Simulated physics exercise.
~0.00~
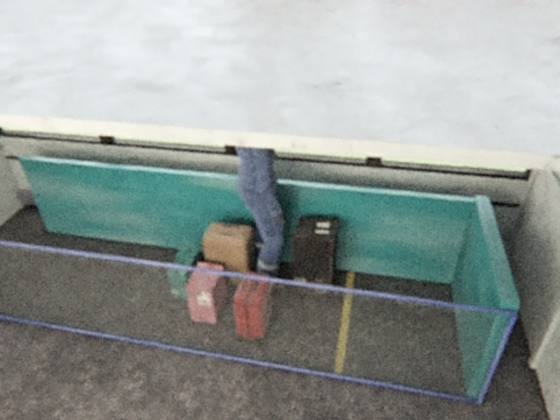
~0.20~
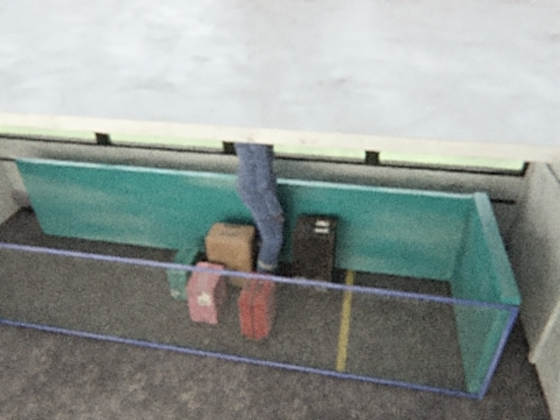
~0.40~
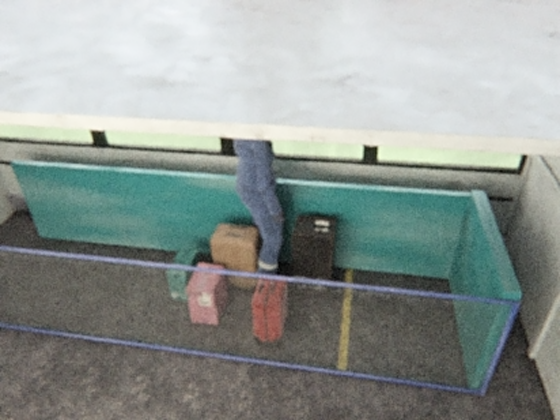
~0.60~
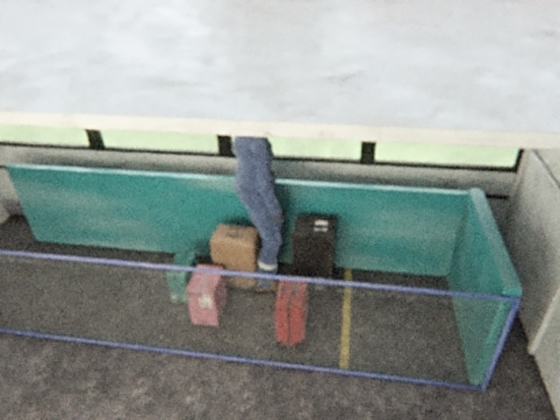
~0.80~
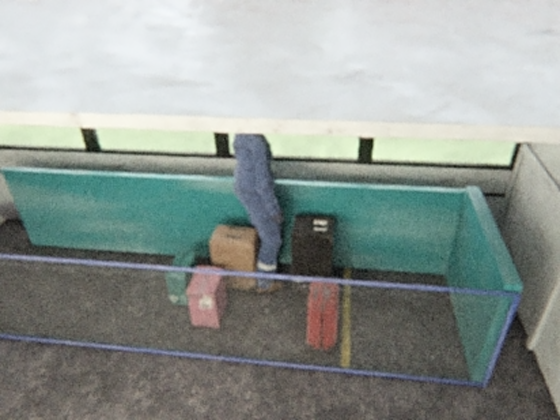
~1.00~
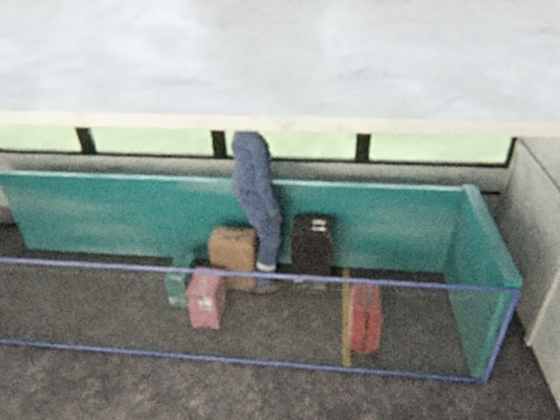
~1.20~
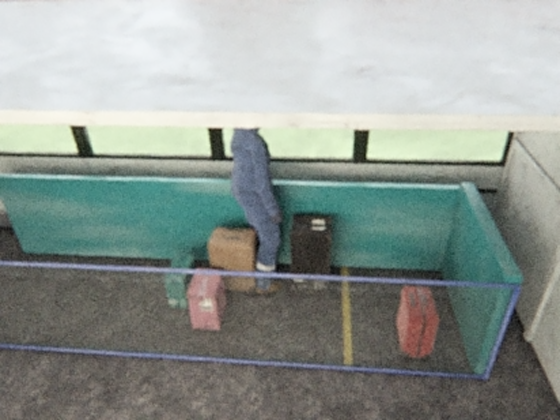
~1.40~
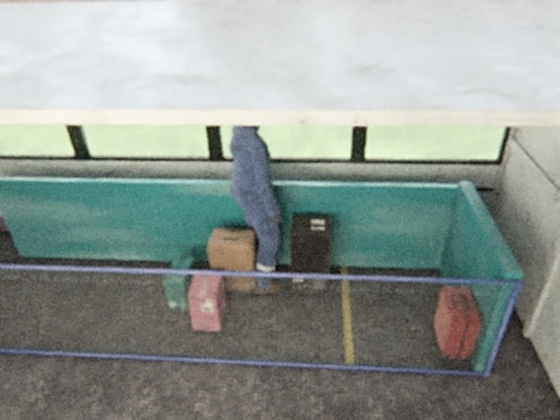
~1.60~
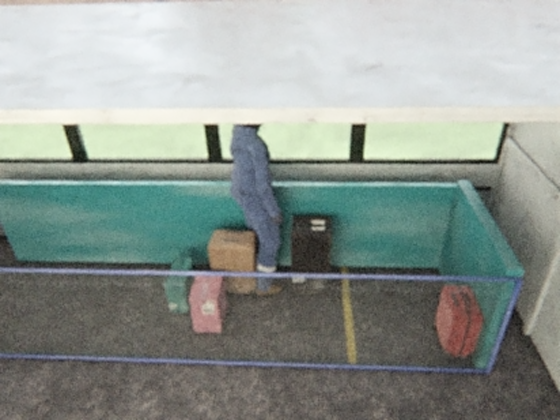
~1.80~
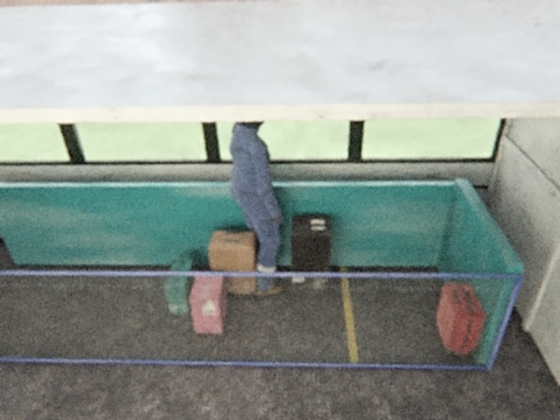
A small red wheeled case slides right across the floor of a tram bay, crosses the yellow line and comes to rest near the right-hand end panel, while a standing passenger and the teal, pink, brown and black luggage stay in place short of the line.
